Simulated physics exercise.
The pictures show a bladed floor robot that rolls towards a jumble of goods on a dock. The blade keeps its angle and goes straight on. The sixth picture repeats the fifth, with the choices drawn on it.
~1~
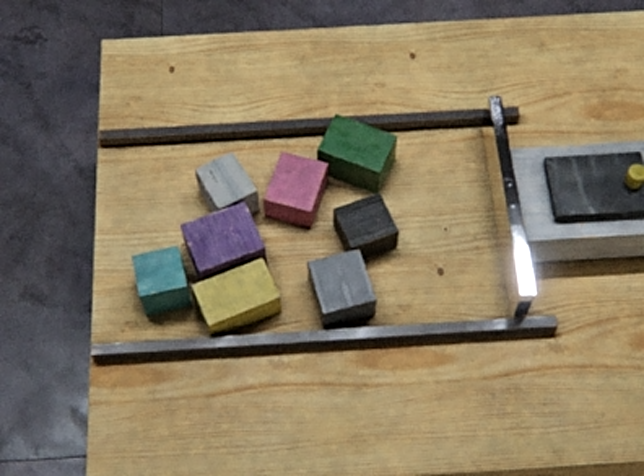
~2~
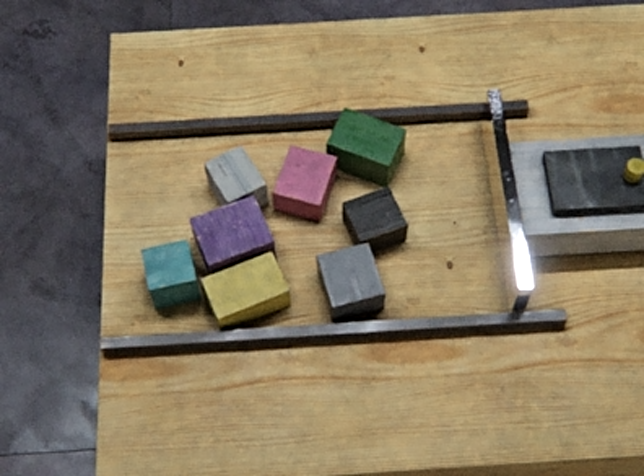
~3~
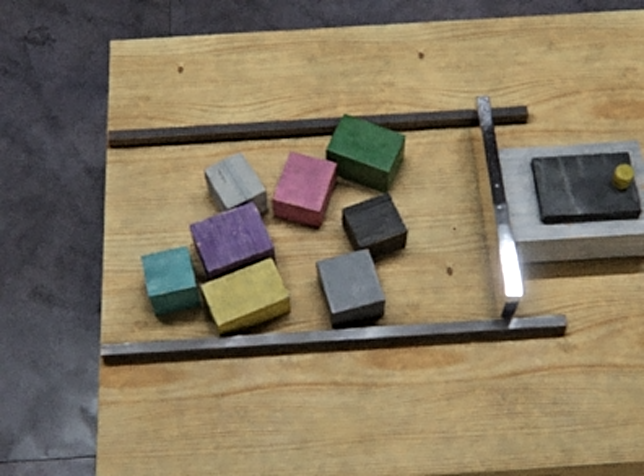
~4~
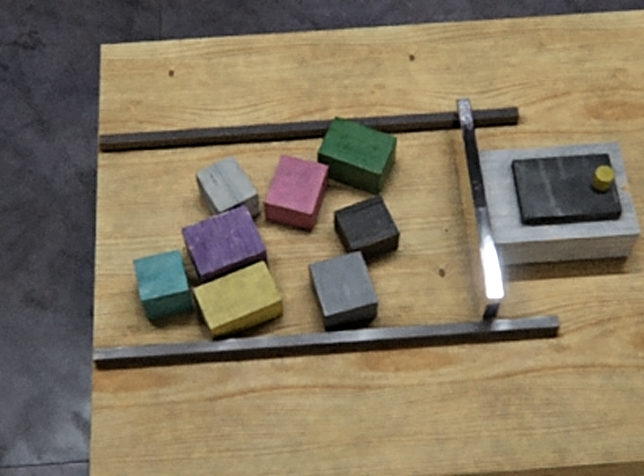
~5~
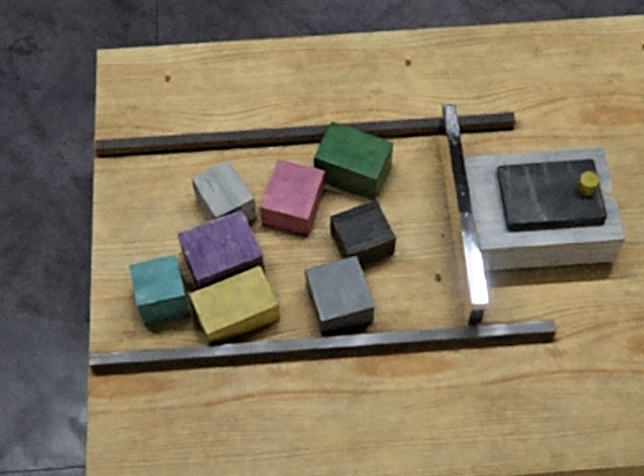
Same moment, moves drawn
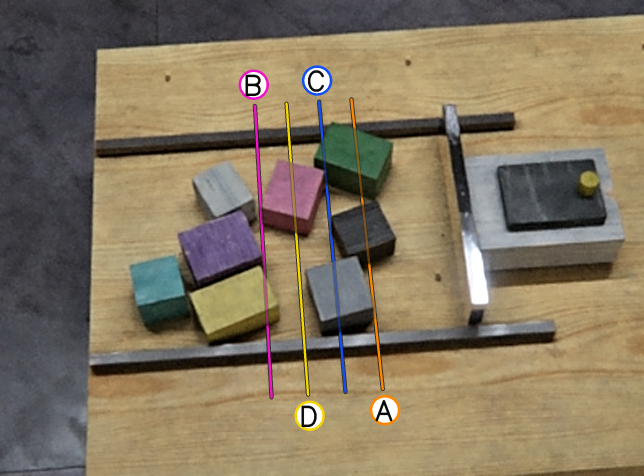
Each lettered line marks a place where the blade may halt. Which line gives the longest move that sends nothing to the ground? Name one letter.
Stop at B.
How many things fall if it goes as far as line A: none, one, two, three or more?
In all, none.
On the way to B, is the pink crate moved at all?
By then, yes.
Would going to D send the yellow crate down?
No.
On the marked copy, A at (366, 234); B at (263, 241); C at (331, 236); D at (297, 239).
Taking B. A third of the way, robot (472, 198); green crate (336, 163); black crate (355, 234).
Two thirds of the way, robot (400, 203); turquoise crate (150, 293); white box (191, 188).
When it is over, robot (347, 207); turquoise crate (98, 297); white box (151, 182); nothing has fallen.
As for the rest, A is safe but short; C is safe but short; D is safe but short.
